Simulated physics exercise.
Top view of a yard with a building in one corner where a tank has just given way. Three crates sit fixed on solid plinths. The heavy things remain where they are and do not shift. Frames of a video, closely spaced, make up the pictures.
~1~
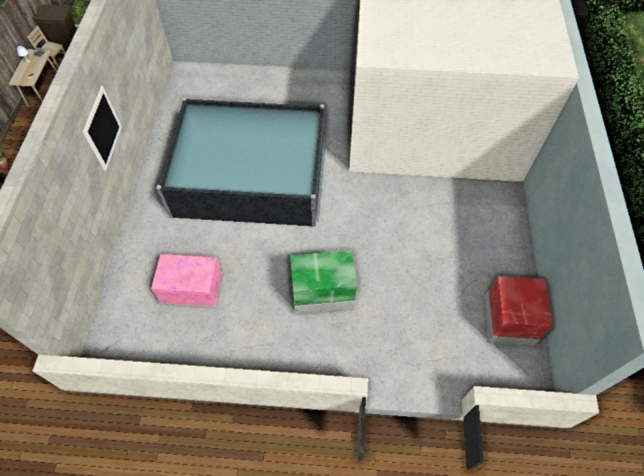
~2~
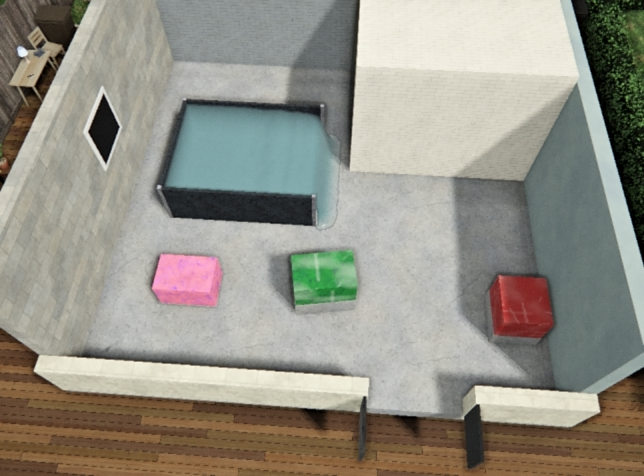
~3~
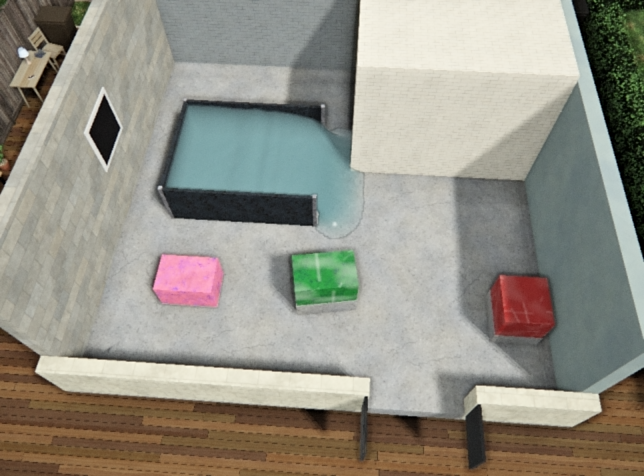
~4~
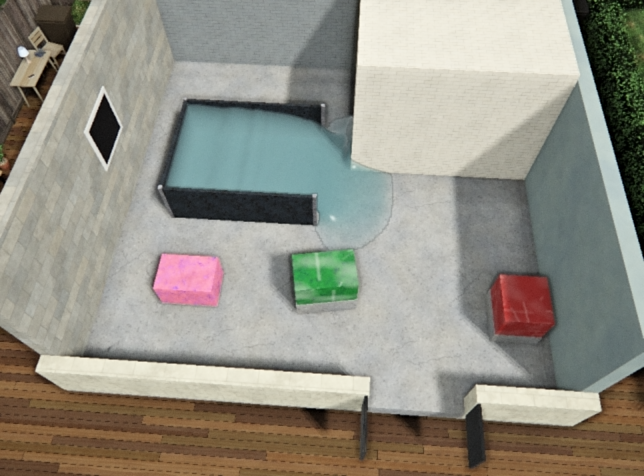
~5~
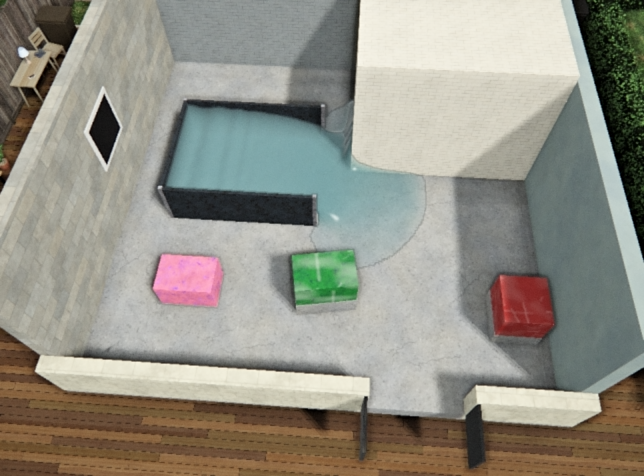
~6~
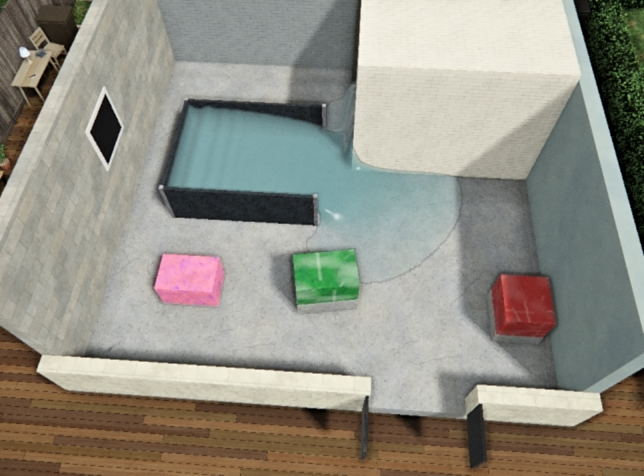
In a walled yard, water pours from the open right side of a tank and spreads across the floor past a green block.
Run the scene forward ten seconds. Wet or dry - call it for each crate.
Calls: Green crate - dry; red crate - wet; pink crate - wet.
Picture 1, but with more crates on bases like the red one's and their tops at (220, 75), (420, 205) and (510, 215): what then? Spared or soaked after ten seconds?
Respectively: Comes through fine, is reached and is reached.
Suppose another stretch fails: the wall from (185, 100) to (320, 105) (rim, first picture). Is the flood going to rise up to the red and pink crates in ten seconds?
Taking them in turn, the red one is left untouched, and the pink one is swamped.
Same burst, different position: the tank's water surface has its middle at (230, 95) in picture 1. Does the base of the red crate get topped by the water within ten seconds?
Red crate: Unaffected.
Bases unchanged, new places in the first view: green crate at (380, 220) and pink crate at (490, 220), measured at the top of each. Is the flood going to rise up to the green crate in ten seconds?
The green one is reached.
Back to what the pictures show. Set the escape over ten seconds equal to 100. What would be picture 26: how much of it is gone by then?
Note - share reached: 10 %.
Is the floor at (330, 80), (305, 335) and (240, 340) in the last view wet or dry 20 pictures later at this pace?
Going through them one by one, the first is waterlogged, the second spared and the third spared.
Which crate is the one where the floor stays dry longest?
From the pictures, the pink-painted one.
A moment on, water covers 35 % of the floor; the green crate water round its plinth, the red crate water round its plinth, the pink crate not reached.
Next, water covers 50 % of the floor; the green crate water round its plinth, the red crate water round its plinth, the pink crate not reached.
Then, water covers 60 % of the floor; the green crate water round its plinth, the red crate water round its plinth, the pink crate not reached.
Later, water covers 85 % of the floor; the green crate water round its plinth, the red crate water round its plinth, the pink crate water round its plinth.
In the end, water covers 100 % of the floor; the green crate stayed above the water, the red crate was topped, the pink crate was topped.
